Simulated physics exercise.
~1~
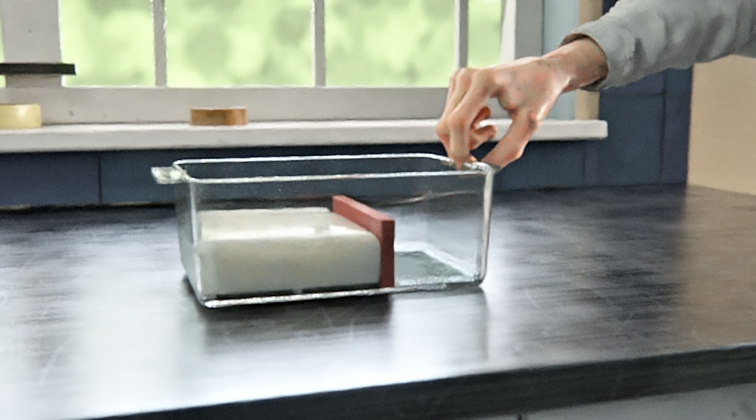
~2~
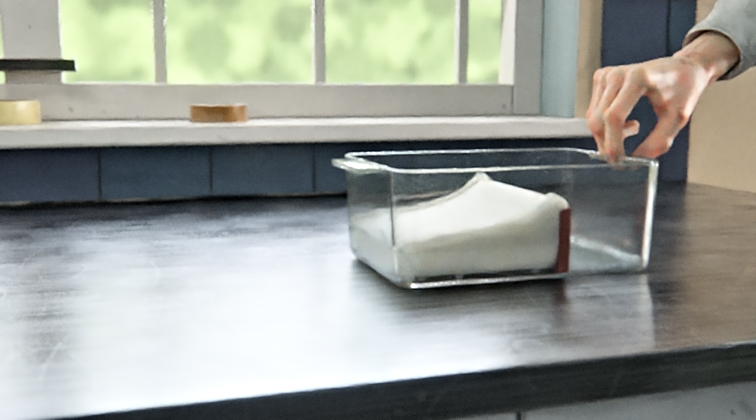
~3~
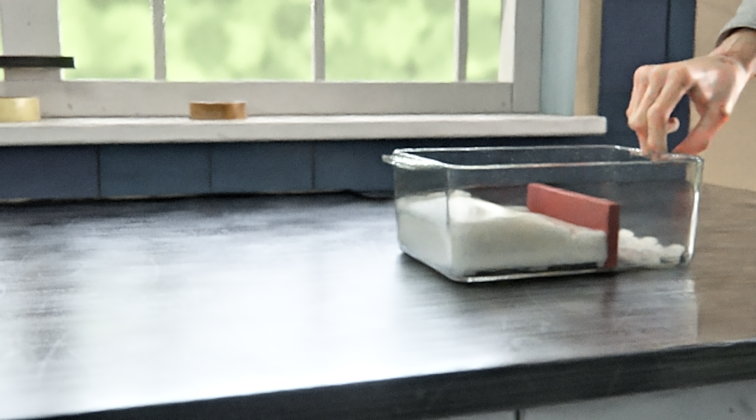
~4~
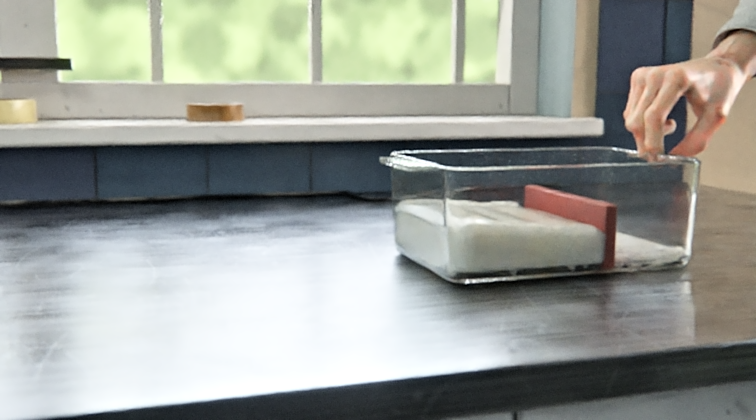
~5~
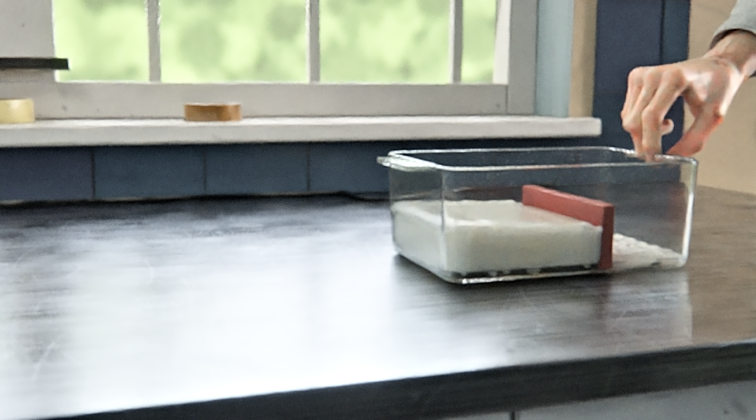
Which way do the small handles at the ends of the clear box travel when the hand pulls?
They move to the right along with the box, then come to rest near the right side of the view.
